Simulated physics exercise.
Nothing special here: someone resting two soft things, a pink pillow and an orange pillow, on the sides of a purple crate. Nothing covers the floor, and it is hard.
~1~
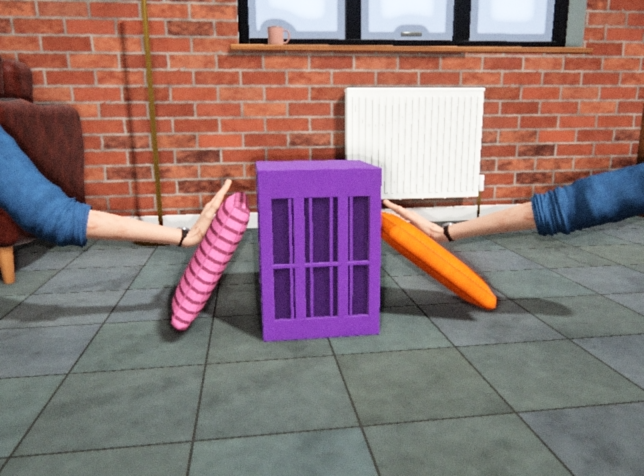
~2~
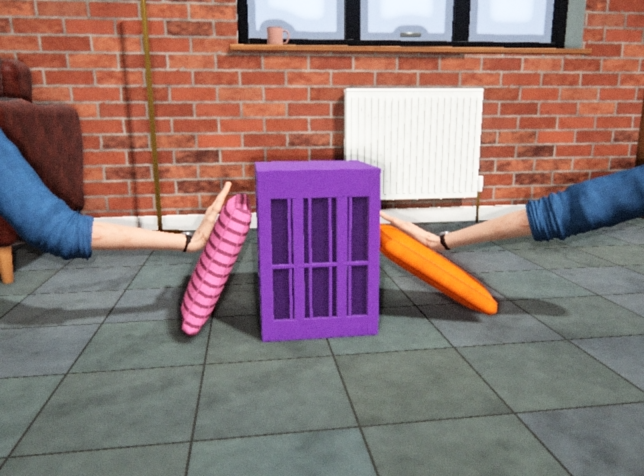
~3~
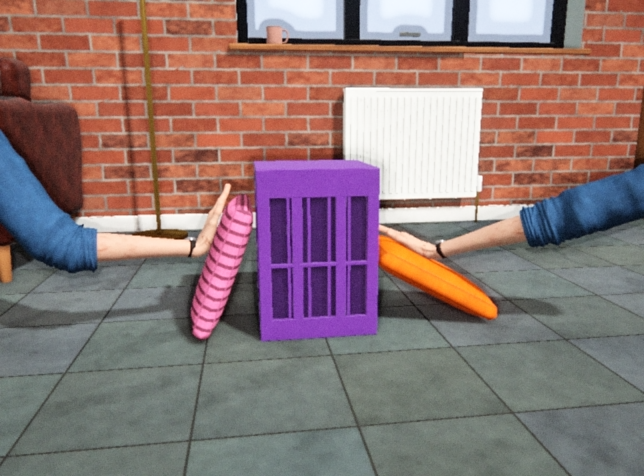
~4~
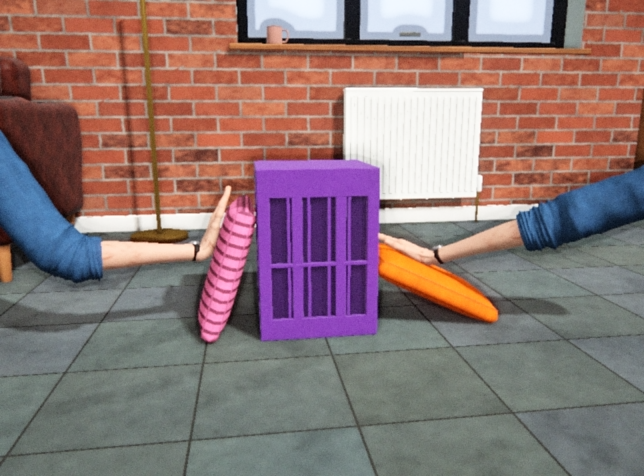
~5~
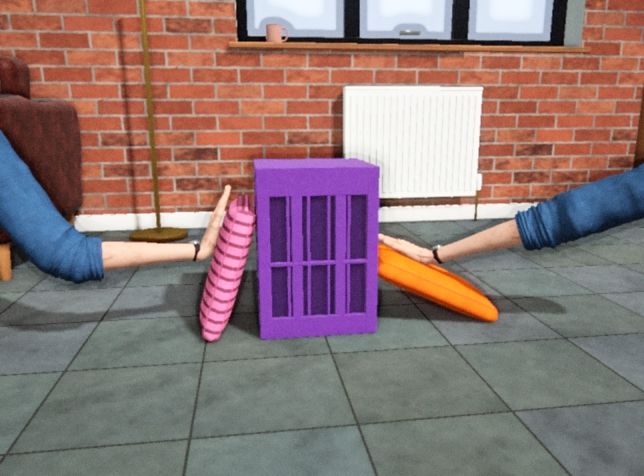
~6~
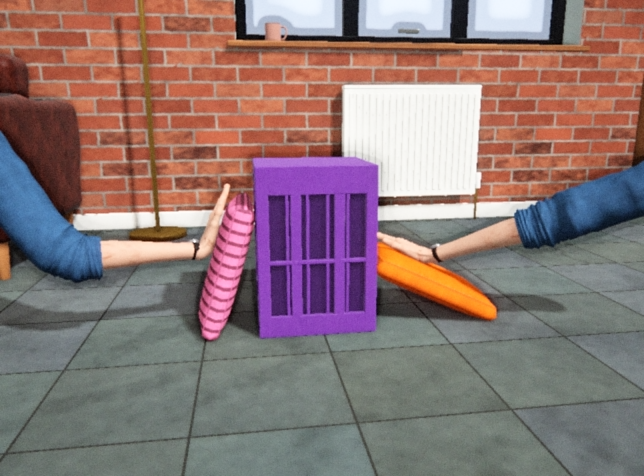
On a tiled floor by a brick wall, hands shift pink and orange pillows against a purple crate, then stay nearly still.
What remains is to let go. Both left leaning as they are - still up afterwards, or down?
Afterwards the pink pillow is still up, the orange pillow is down.
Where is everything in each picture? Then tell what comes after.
The first picture shows pink pillow foot (179, 327), head (243, 211); orange pillow foot (491, 305), head (393, 232).
The second picture shows pink pillow foot (190, 332); orange pillow foot (492, 310).
The third picture shows pink pillow foot (201, 336); orange pillow foot (493, 315).
The fourth picture shows pink pillow foot (209, 339); orange pillow foot (494, 318).
The fifth picture shows pink pillow foot (211, 338); orange pillow foot (493, 317).
The sixth picture shows pink pillow foot (210, 337), head (245, 212), almost upright; orange pillow foot (492, 315), head (381, 268), at a low slant.
Then, 0.28 s after the last picture, pink pillow leaning near (228, 262); orange pillow flat on the floor near (427, 294).
Then, 0.56 s after the last picture, pink pillow leaning near (228, 262); orange pillow flat on the floor near (428, 298).
At rest, pink pillow leaning near (228, 262); orange pillow flat on the floor near (428, 297). The pink pillow remains propped up and the orange pillow slips and lies down.
